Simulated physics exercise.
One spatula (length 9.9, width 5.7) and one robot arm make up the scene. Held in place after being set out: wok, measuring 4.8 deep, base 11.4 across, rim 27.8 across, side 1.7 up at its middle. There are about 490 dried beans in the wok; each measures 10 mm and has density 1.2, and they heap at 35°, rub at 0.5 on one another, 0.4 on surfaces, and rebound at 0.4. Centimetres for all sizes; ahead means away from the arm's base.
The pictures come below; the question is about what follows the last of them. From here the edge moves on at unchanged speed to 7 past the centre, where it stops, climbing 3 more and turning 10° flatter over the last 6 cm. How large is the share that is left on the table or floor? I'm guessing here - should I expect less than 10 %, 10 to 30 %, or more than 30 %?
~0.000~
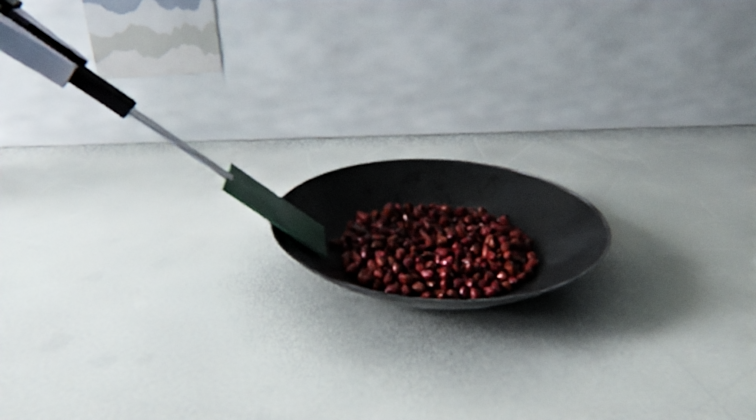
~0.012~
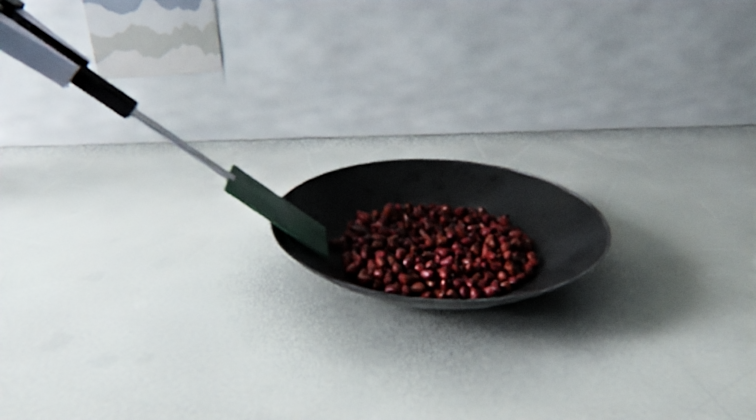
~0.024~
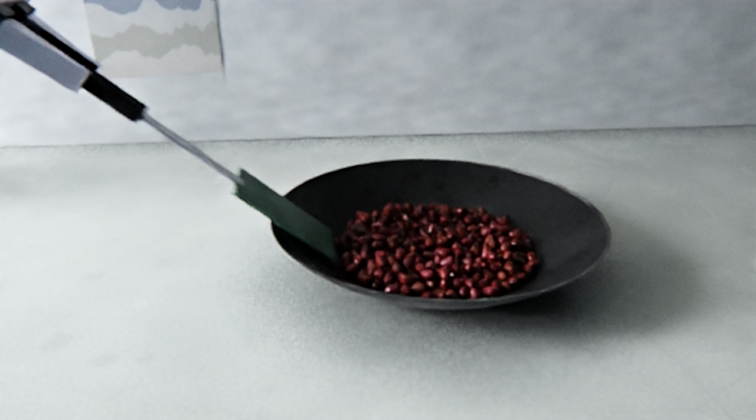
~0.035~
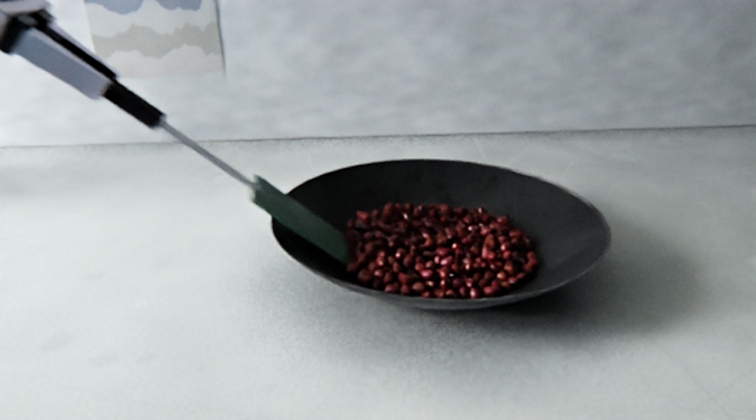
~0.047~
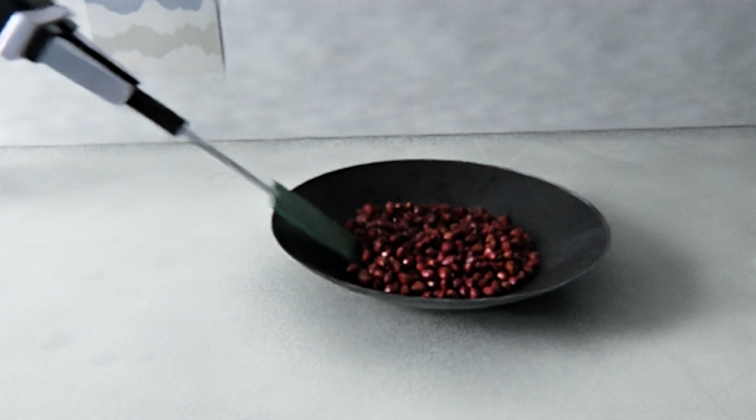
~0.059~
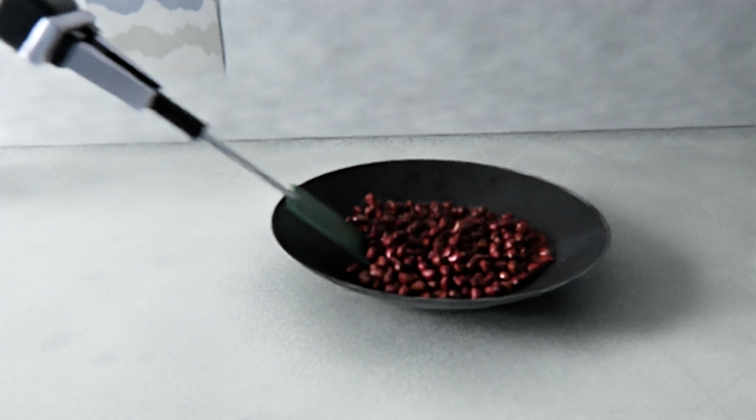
You should expect 10 to 30 %.
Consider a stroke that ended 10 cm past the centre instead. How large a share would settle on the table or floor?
Then around 30 per cent.
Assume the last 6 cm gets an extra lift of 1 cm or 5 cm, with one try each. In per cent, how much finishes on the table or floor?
Close to 15 and 10 percent respectively.
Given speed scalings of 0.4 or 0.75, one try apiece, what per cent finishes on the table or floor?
The two tries give about 0 and 5 in a hundred.
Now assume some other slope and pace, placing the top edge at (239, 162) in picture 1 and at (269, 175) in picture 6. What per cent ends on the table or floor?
Roughly 0 percent ends up there.
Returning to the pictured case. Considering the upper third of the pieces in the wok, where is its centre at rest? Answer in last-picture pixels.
Pixel estimate: About (532, 231).
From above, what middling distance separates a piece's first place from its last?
Level distance of around 4 cm.
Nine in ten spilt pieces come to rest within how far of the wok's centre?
That distance is around 45 cm.
By 0.09 s, sloping 40°, highest piece 6 above the table; 494 in the wok.
By 0.12 s, sloping 37°, highest piece 8 above the table; 491 in the wok, 3 on the blade or in flight.
By 0.33 s, sloping 30°, highest piece 6 above the table; 419 in the wok, 71 on the table or floor, 4 on the blade or in flight.
By 1.38 s, sloping 30°, highest piece 5 above the table; 419 in the wok, 75 on the table or floor.
Final count, 419 in the wok, 75 on the table or floor. That is 15 % on the table or floor.
